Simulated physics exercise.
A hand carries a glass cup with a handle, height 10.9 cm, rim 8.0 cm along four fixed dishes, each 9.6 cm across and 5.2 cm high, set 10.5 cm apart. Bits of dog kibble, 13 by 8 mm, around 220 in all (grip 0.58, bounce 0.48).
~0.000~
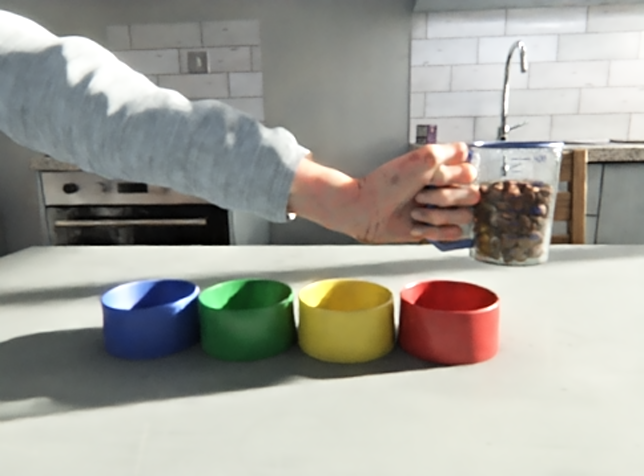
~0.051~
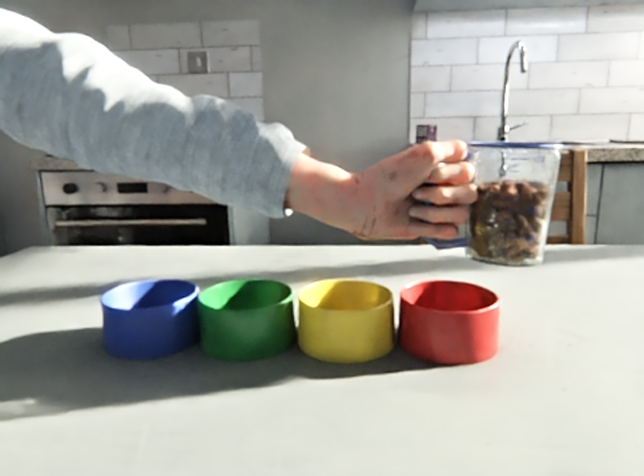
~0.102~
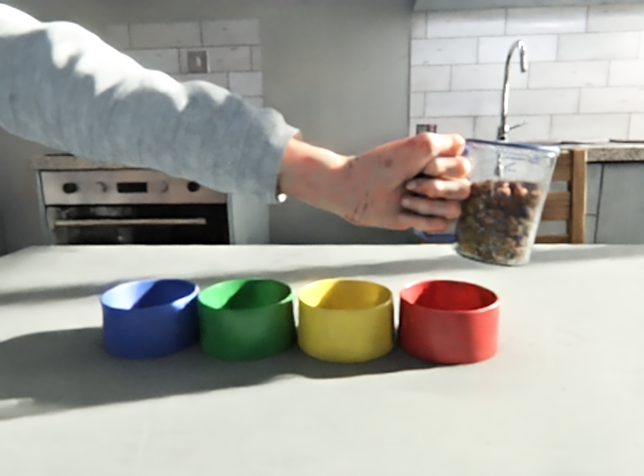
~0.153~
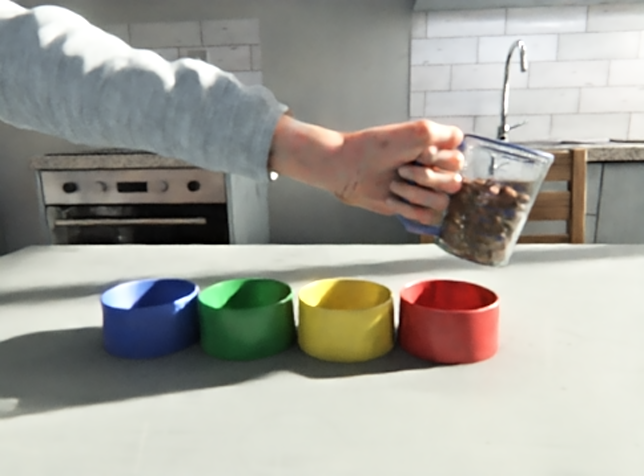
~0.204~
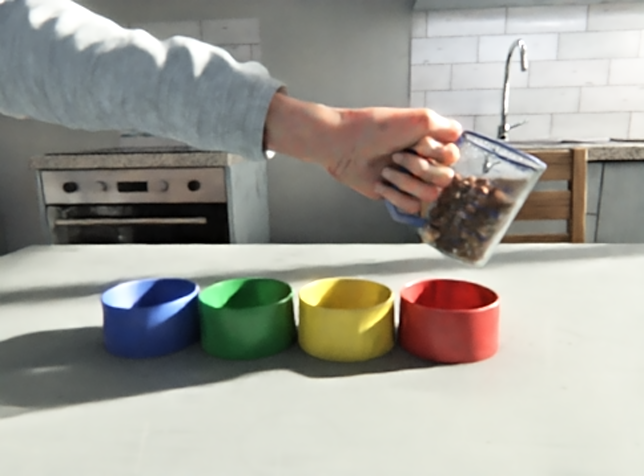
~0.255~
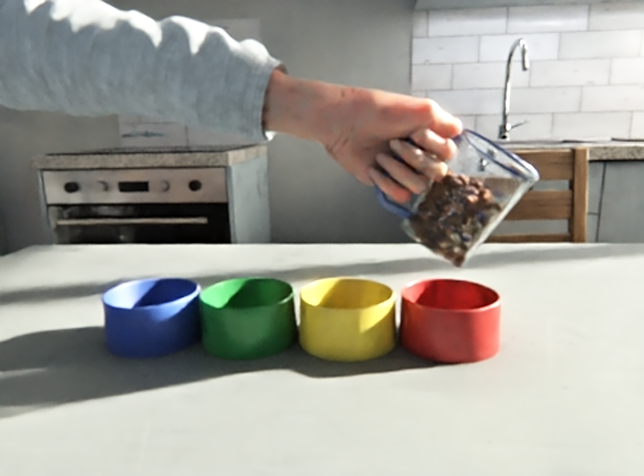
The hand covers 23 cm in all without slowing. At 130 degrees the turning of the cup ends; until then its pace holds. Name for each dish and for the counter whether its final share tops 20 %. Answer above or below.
Red dish: Below; blue dish: Below; green dish: Below; yellow dish: Above; on the counter: Below.
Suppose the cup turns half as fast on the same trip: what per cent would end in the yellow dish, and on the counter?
Yellow 100; counter 0.
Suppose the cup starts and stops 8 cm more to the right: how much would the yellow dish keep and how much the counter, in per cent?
Then: Yellow 0; counter 10.
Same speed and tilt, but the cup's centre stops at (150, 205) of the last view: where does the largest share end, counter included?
Most goes to: Yellow.
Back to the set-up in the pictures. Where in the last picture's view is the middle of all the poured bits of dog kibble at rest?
At about (350, 317).
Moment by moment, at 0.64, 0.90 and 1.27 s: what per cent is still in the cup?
In turn: 100, 45, 0.
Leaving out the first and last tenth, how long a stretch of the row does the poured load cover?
About 7 cm.
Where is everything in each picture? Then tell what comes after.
The first frame shows cup at (511, 202), tilt 0 degrees, lip at (558, 144), moved 0.0 cm; middle of the pieces at (512, 221); red dish at (449, 295); yellow dish at (346, 295); green dish at (247, 294); blue dish at (151, 293).
The second frame shows cup at (508, 202), tilt 2 degrees, lip at (557, 146), moved 0.3 cm; middle of the pieces at (508, 221).
The third frame shows cup at (500, 202), tilt 8 degrees, lip at (554, 150), moved 1.0 cm; middle of the pieces at (498, 221).
The fourth frame shows cup at (488, 201), tilt 16 degrees, lip at (548, 158), moved 2.2 cm; middle of the pieces at (483, 220).
The fifth frame shows cup at (476, 201), tilt 25 degrees, lip at (541, 167), moved 3.3 cm; middle of the pieces at (469, 219).
The sixth frame shows cup at (464, 201), tilt 34 degrees, lip at (533, 177), moved 4.5 cm; middle of the pieces at (455, 217); red dish at (450, 294); yellow dish at (347, 293); green dish at (248, 293); blue dish at (152, 292). The cup turns about 175 degrees a second and travels 23 cm a second.
Then, at 0.64 s, tilt 103 degrees; cup holds 100 %.
Then, at 0.90 s, tilt 130 degrees; cup holds 45 %, red 5 %, yellow 45 %.
After 1.27 s, tilt 130 degrees; cup holds 0 %, red 5 %, yellow 90 %.
In the end, at 1.6 s, red 5 %, blue 0 %, green 0 %, yellow 90 %, counter 5 %.
